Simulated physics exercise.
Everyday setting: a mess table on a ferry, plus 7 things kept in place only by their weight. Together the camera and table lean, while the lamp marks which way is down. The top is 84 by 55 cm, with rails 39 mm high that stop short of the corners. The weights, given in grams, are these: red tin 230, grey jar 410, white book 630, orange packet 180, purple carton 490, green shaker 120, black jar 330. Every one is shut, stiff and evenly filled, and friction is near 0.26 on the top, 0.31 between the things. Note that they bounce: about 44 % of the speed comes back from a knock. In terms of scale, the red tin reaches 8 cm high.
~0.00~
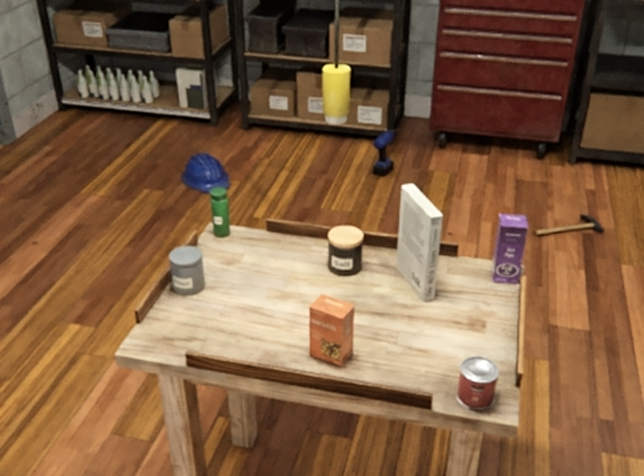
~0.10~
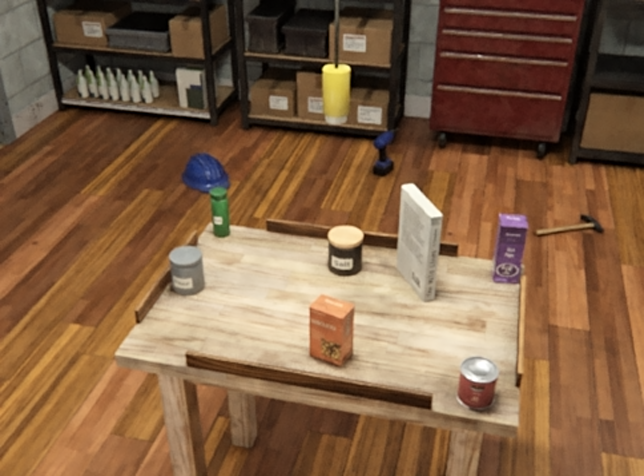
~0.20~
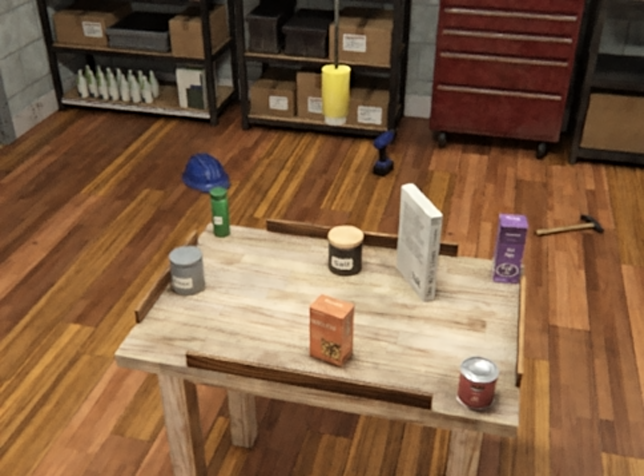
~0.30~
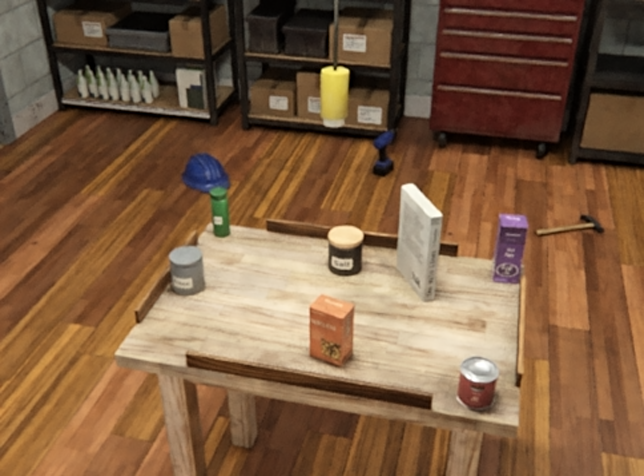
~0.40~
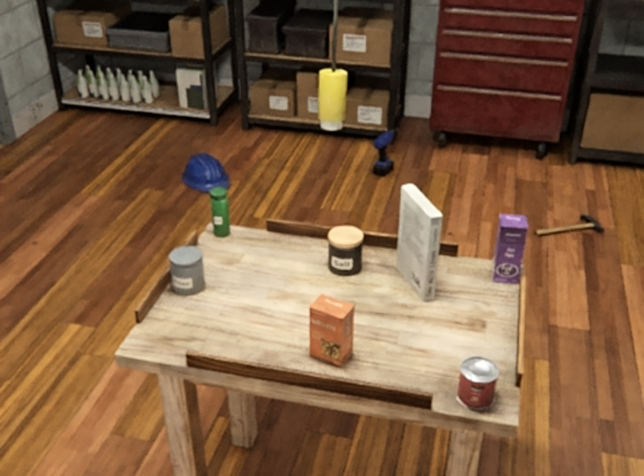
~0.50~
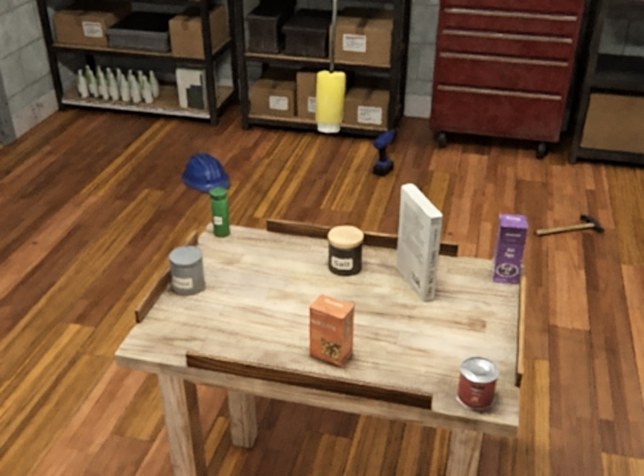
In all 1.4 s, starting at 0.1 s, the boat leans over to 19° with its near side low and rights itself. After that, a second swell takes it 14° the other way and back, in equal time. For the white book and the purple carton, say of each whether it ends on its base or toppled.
White book: Toppled; purple carton: On its base.
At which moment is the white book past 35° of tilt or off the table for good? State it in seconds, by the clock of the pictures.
It happens at about 1.0 s.
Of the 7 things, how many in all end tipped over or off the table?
I make it 2.
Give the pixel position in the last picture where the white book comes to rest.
Near (362, 327).
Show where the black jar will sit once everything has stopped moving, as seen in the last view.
Its centre ends close to (323, 269) in the last view.
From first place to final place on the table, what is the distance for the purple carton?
It ends up around 9 cm from its start.
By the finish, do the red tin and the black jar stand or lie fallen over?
Here's how it ends: The red tin comes down, and the black jar never goes down.
After 1.00 s, floor tilted 15°, near side down; white book tipped 30° from how it sat near (398, 257); purple carton slid 5 cm near (508, 261); orange packet slid 5 cm.
After 1.30 s, floor tilted 4°, near side down; red tin now off the table; white book on its side near (364, 324); purple carton slid 10 cm near (508, 271).
After 1.70 s, floor tilted 3°, far side down; white book on its side near (362, 327); purple carton slid 10 cm near (508, 272); black jar slid 10 cm.
At rest (3.4 s), off the table and tipped over, red tin; tipped over on the table, white book; not toppled but over 5 cm from the start, grey jar, orange packet, purple carton, green shaker and black jar. Seen from the same camera at the end, white book near (362, 327), purple carton near (508, 271).
